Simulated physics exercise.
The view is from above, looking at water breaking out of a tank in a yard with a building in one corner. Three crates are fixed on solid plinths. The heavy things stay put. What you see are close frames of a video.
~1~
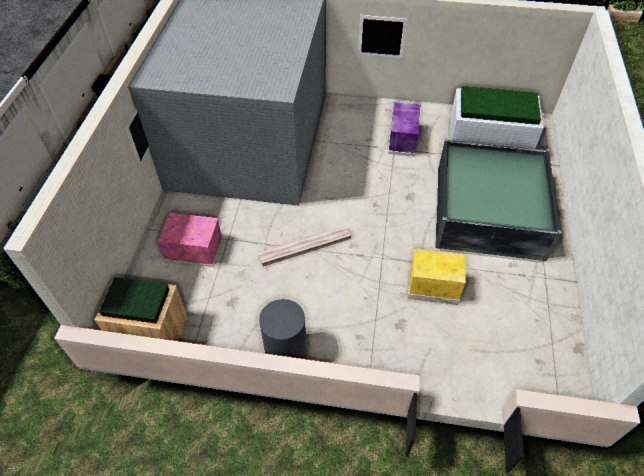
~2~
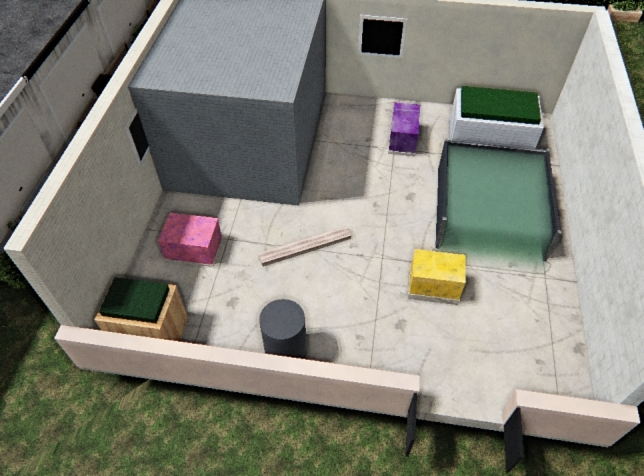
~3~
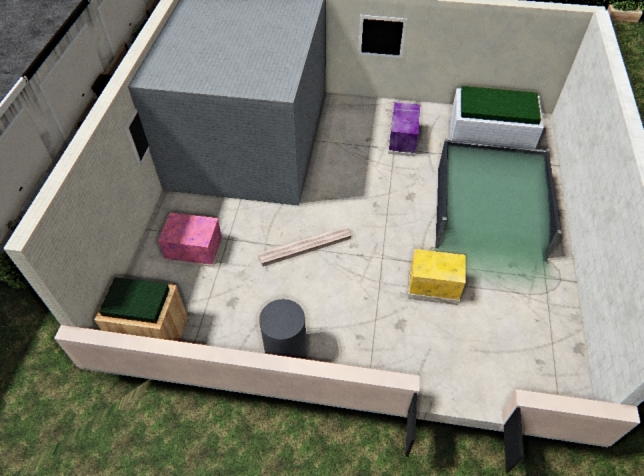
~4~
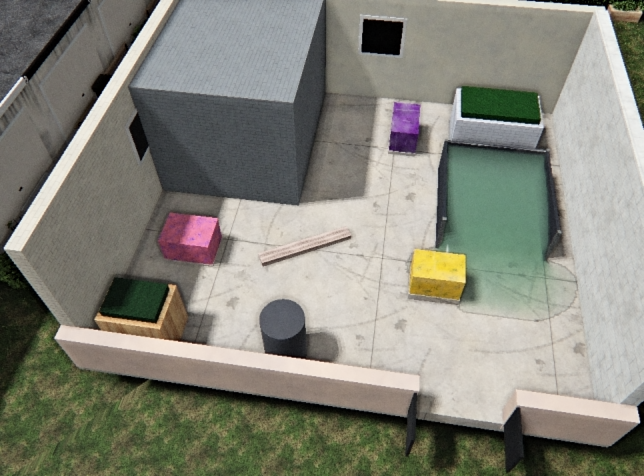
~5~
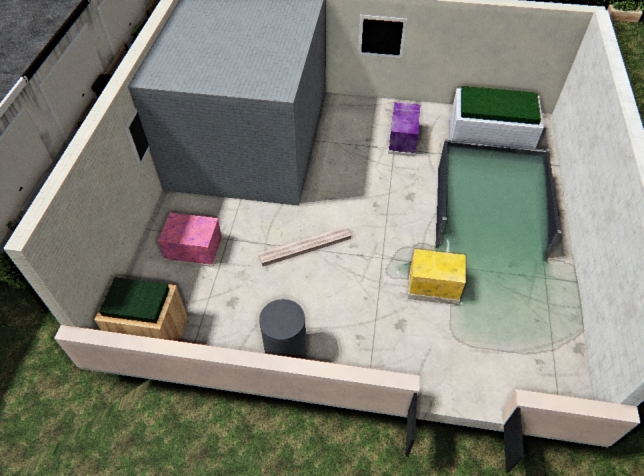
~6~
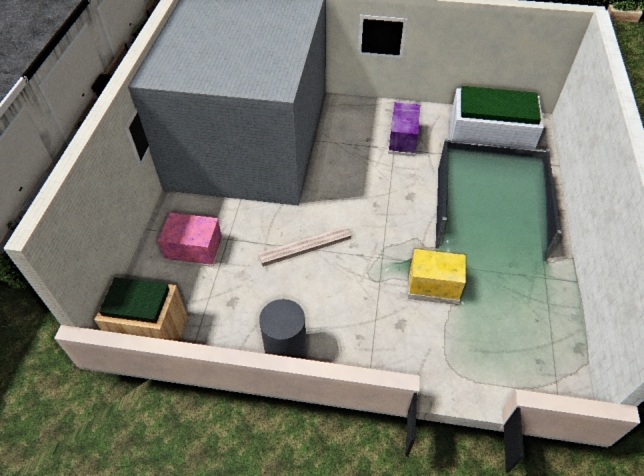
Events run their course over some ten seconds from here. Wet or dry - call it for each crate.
Calls: Purple crate - dry; yellow crate - wet; pink crate - wet.
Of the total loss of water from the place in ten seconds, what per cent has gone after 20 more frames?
Around 60 percent.
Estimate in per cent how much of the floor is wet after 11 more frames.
I reckon 35 per cent or so.
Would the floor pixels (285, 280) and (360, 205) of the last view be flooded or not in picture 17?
Wet, wet.
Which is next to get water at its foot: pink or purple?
I reckon it's the pink one.
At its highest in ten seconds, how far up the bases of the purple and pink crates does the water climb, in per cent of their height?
Respectively 40 % and 230 %.
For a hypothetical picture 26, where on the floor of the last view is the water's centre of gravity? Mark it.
The centre of mass sits at about (462, 293).
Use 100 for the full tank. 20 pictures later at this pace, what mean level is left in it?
I'd put it close to 16 in a hundred.
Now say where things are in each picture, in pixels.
The open tank at (498, 186) is whole and still, in the first picture.
Water pours out at (494, 242) and has run to (545, 266), in the second picture.
Water pours out at (493, 244) and has run to (553, 283), in the third picture.
The front is at a hidden place, out from the gap at (493, 245), in the fourth picture.
Water pours out at (493, 246) and has run to (553, 344), in the fifth picture.
The front is at (524, 383), out from the gap at (493, 246), in the sixth picture.
A moment on, water covers 25 % of the floor; the purple crate not reached, the yellow crate water round its plinth, the pink crate not reached.
Next, water covers 35 % of the floor; the purple crate not reached, the yellow crate water round its plinth, the pink crate not reached.
Then, water covers 50 % of the floor; the purple crate not reached, the yellow crate water round its plinth, the pink crate water round its plinth.
Later, water covers 70 % of the floor; the purple crate water round its plinth, the yellow crate water round its plinth, the pink crate water round its plinth.
In the end, water covers 95 % of the floor; the purple crate stayed above the water, the yellow crate was topped, the pink crate was topped.
